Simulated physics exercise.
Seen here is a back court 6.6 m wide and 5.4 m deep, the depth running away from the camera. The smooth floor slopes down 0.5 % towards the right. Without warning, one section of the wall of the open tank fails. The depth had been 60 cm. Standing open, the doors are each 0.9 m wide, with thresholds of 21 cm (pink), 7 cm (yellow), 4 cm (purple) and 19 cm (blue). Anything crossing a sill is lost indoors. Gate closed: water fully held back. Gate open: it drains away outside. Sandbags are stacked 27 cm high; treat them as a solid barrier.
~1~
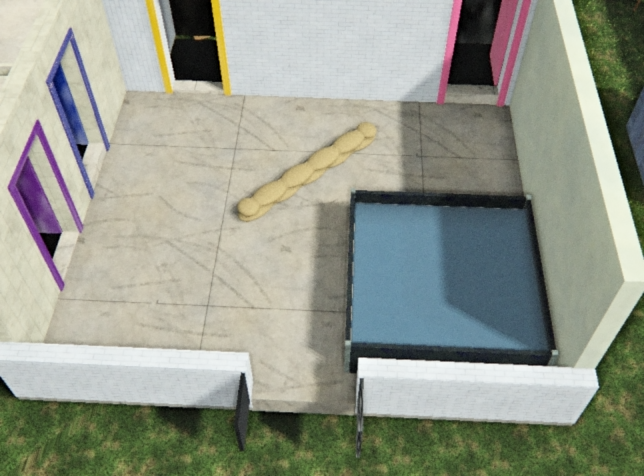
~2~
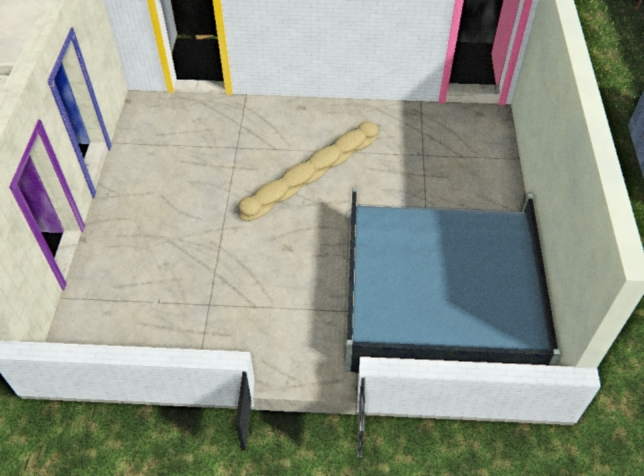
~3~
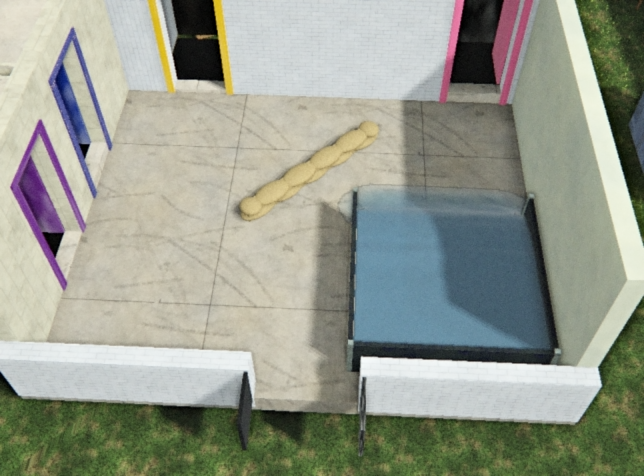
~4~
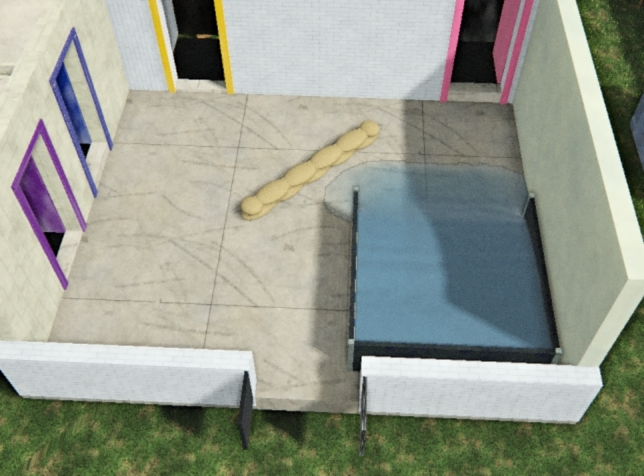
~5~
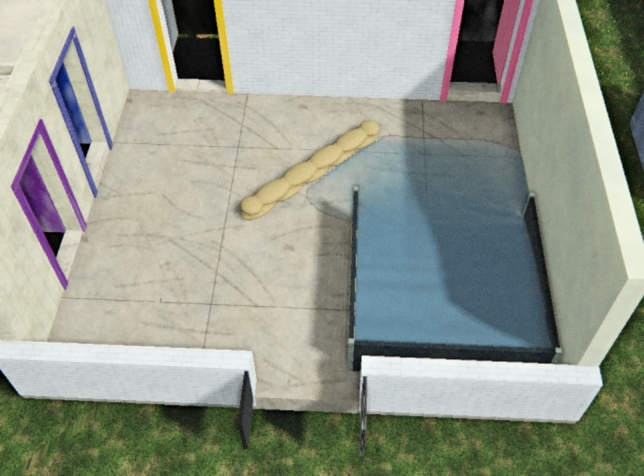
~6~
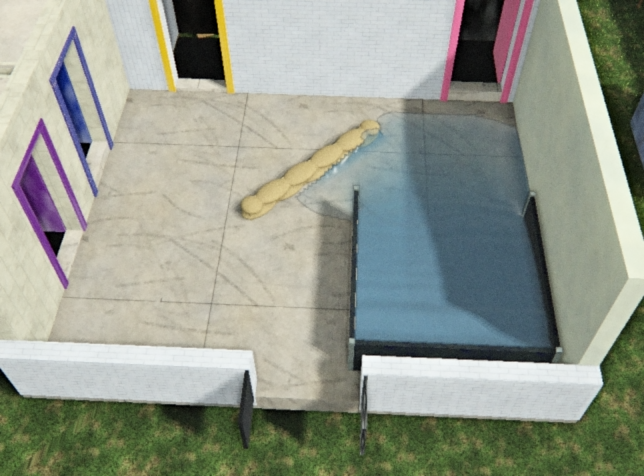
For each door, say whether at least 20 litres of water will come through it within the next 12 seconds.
My prediction: Pink door: Tops the amount. Yellow door: Falls short. Purple door: Tops the amount. Blue door: Falls short.
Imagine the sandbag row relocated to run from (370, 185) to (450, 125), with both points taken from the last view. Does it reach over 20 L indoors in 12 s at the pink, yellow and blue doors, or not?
So pink comes out too high, yellow comes out too high and blue comes out low enough.
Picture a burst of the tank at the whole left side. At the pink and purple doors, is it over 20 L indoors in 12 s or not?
Versus the limit - pink: Within, purple: Exceeded.
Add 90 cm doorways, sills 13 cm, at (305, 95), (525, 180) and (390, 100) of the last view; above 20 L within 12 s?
The first one doesn't reach it, the second one exceeds it, and the third one exceeds it.
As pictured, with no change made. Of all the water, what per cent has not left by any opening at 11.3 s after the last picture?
I'd say close to 80 percent is still there.
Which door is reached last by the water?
Purple.
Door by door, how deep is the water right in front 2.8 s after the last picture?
Door by door, in cm: Pink reads 33, yellow reads 4, purple reads 0, blue reads 0.
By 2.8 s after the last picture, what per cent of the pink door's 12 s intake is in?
I'd put it at about 90 per cent by that point.
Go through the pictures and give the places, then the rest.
The open tank at (444, 269) is whole and still, 60 cm deep, in the first picture.
Water pours out on the open tank's far side and has run 1.3 m, to a hidden place; typically 7 cm deep outside, 60 cm at the open tank's back, in the second picture.
Water pours out on the open tank's far side and has run 1.4 m, to a hidden place; typically 11 cm deep outside, 60 cm at the open tank's back, in the third picture.
The front is at (333, 187), 1.7 m from the gap on the open tank's far side; 3.1 m2 of floor is under water; 60 cm left at the back of the open tank, in the fourth picture.
Water pours out on the open tank's far side and has run 2.0 m, to (518, 155); typically 9 cm deep outside, 60 cm at the open tank's back, in the fifth picture.
The front is at (515, 131), 2.5 m from the gap on the open tank's far side; 6.0 m2 of floor is under water; 56 cm left at the back of the open tank, in the sixth picture.
Then, 0.7 s after the last picture water covers 25 % of the floor and is deepest (44 cm) near (422, 105); pink door 41 cm at the sill, 16 L in, yellow door not reached, purple door not reached, blue door not reached.
Then, 1.5 s after the last picture water covers 35 % of the floor and is deepest (51 cm) near (508, 108); pink door 49 cm at the sill, 124 L in, yellow door not reached, purple door not reached, blue door not reached.
Then, 2.8 s after the last picture water covers 65 % of the floor and is deepest (33 cm) near (509, 116); pink door 33 cm at the sill, 283 L in, yellow door 4 cm at the sill, 0 L in, purple door not reached, blue door not reached.
Then, 6.3 s after the last picture water covers 95 % of the floor and is deepest (24 cm) near (40, 368); pink door 11 cm at the sill, 310 L in, yellow door 5 cm at the sill, 1 L in, purple door 6 cm at the sill, 8 L in, blue door 8 cm at the sill, 0 L in.
Then, 11.3 s after the last picture water covers 95 % of the floor and is deepest (16 cm) near (520, 188); pink door 13 cm at the sill, 310 L in, yellow door 5 cm at the sill, 2 L in, purple door 6 cm at the sill, 42 L in, blue door 6 cm at the sill, 0 L in.
